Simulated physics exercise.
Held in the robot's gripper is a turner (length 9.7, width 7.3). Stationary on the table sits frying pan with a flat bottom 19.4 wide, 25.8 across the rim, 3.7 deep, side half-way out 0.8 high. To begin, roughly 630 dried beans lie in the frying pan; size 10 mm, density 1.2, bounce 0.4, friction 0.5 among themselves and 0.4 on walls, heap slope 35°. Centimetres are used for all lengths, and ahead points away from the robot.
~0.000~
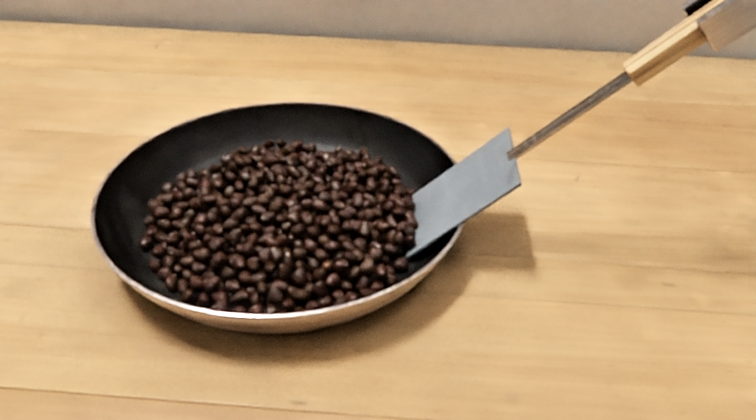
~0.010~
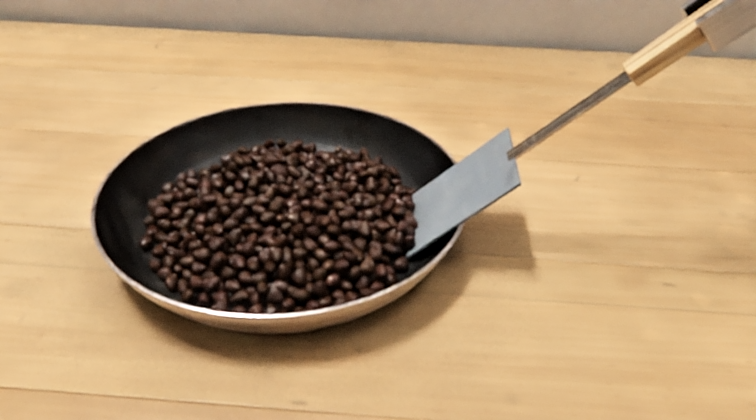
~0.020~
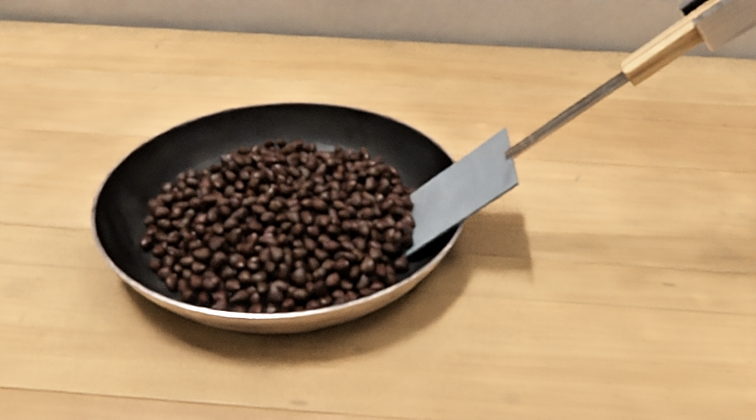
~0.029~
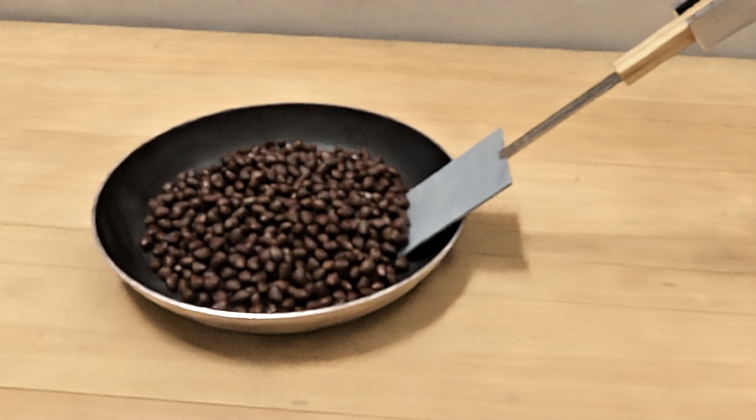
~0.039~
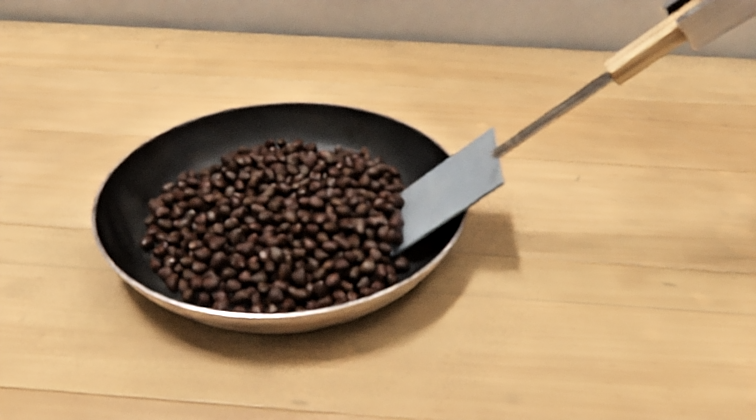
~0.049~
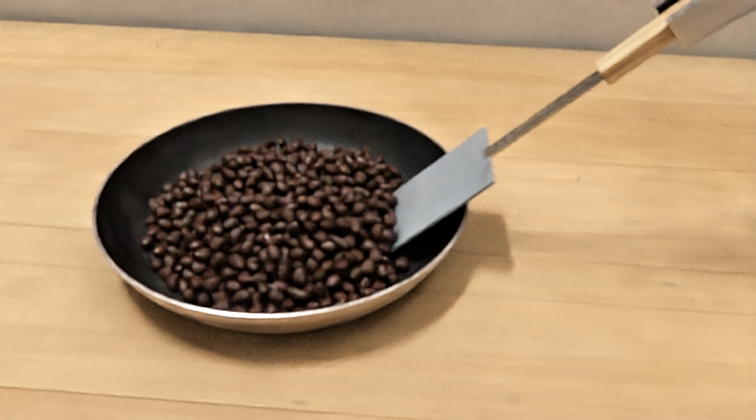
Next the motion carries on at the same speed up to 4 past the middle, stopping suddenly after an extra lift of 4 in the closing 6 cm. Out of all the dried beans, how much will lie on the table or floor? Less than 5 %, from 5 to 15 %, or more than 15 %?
Less than 5 %.
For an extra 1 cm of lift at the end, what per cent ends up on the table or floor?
It comes to near 0 percent.
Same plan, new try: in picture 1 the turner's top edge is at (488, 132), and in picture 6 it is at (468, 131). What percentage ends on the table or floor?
Some 0 percent ends up on the table or floor.
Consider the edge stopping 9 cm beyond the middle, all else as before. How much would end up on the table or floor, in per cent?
In that case some 10 per cent.
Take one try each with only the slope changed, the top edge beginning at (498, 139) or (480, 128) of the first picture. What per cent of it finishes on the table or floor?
Roughly 0% and 0%.
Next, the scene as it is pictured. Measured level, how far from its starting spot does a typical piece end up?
The value is roughly 2 cm.
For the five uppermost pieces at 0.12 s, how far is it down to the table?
I'd say close to 3 cm on average.
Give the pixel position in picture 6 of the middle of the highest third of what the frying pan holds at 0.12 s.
At about (274, 201).
After 0.12 s, sloping 45°, highest piece 3 above the table; 634 in the frying pan.
After 0.18 s, sloping 45°, highest piece 5 above the table; 634 in the frying pan.
After 0.42 s, sloping 45°, highest piece 3 above the table; 634 in the frying pan.
After 1.47 s, sloping 45°, highest piece 3 above the table; 634 in the frying pan.
At rest, 634 in the frying pan. That is 0 % on the table or floor.
